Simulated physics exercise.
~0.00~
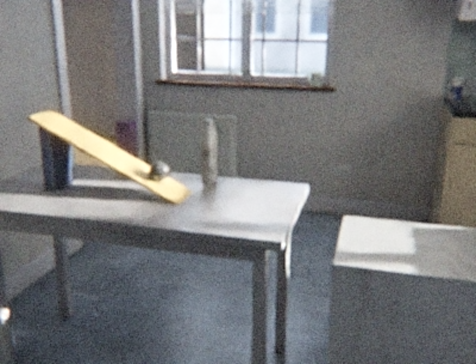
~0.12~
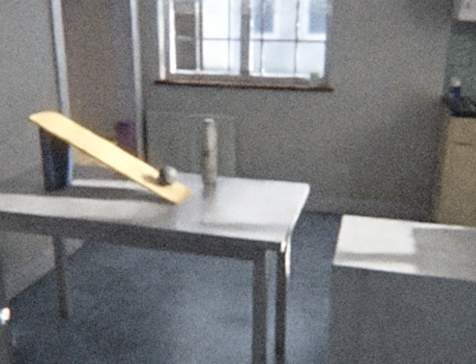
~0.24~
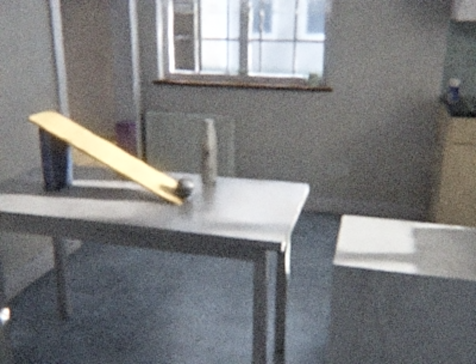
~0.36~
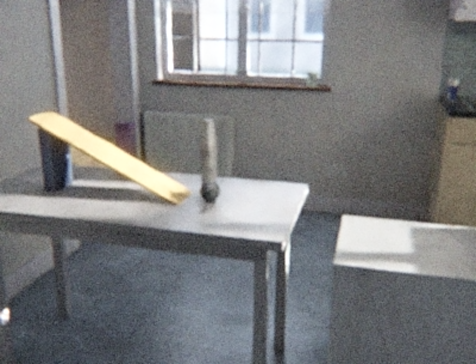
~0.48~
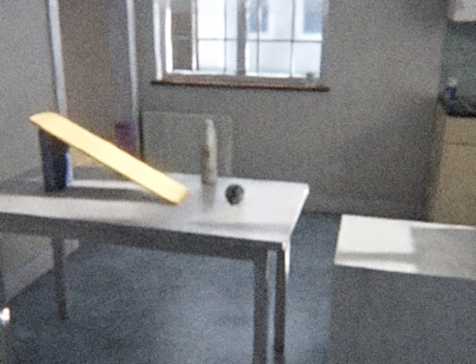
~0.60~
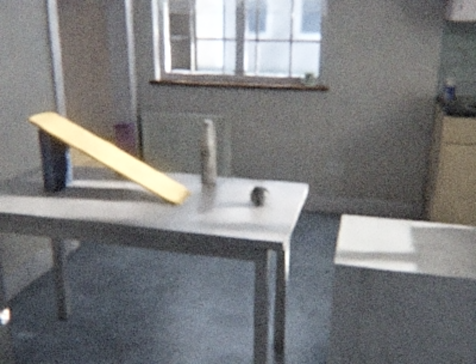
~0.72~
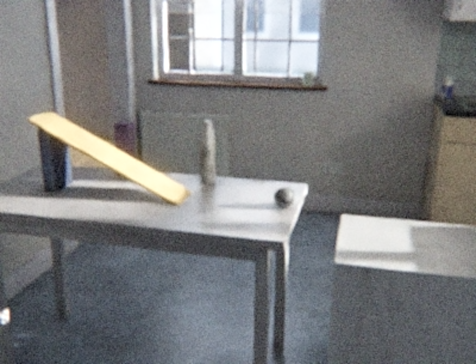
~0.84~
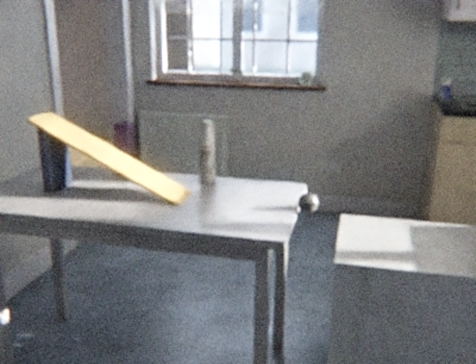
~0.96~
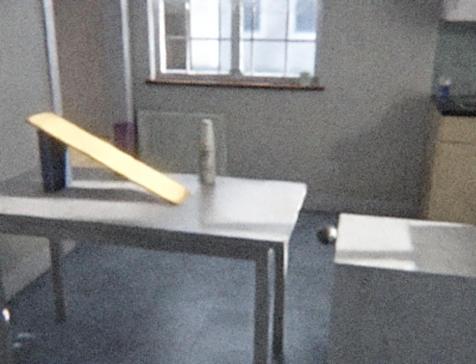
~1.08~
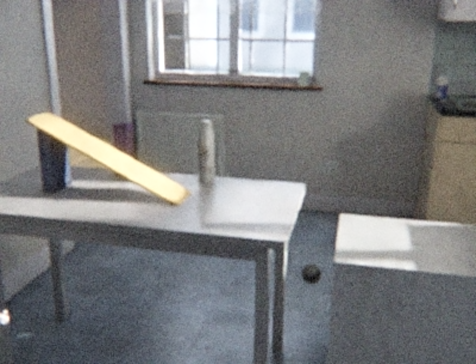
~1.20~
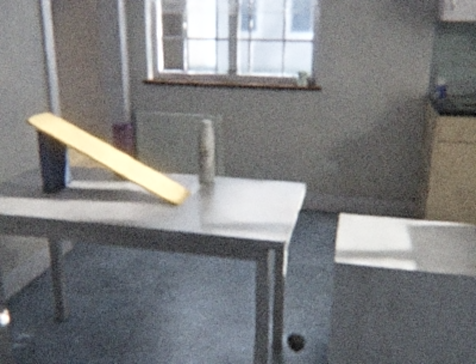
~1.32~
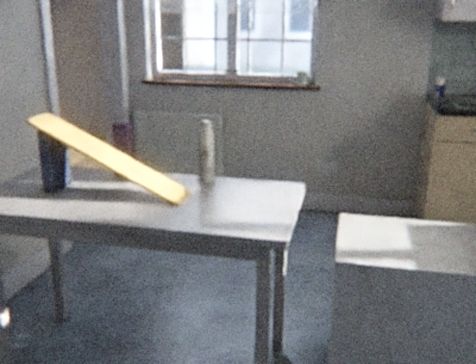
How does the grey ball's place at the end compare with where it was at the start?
At the start the grey ball was on the lower part of the yellow ramp on the table. By the end it had dropped down into the gap between the table and the block.
A small grey ball rolled down a yellow ramp and across the table past a pale bottle, then went off the right edge. It reached the side of the lower block but fell short of its top, dropping down into the gap.
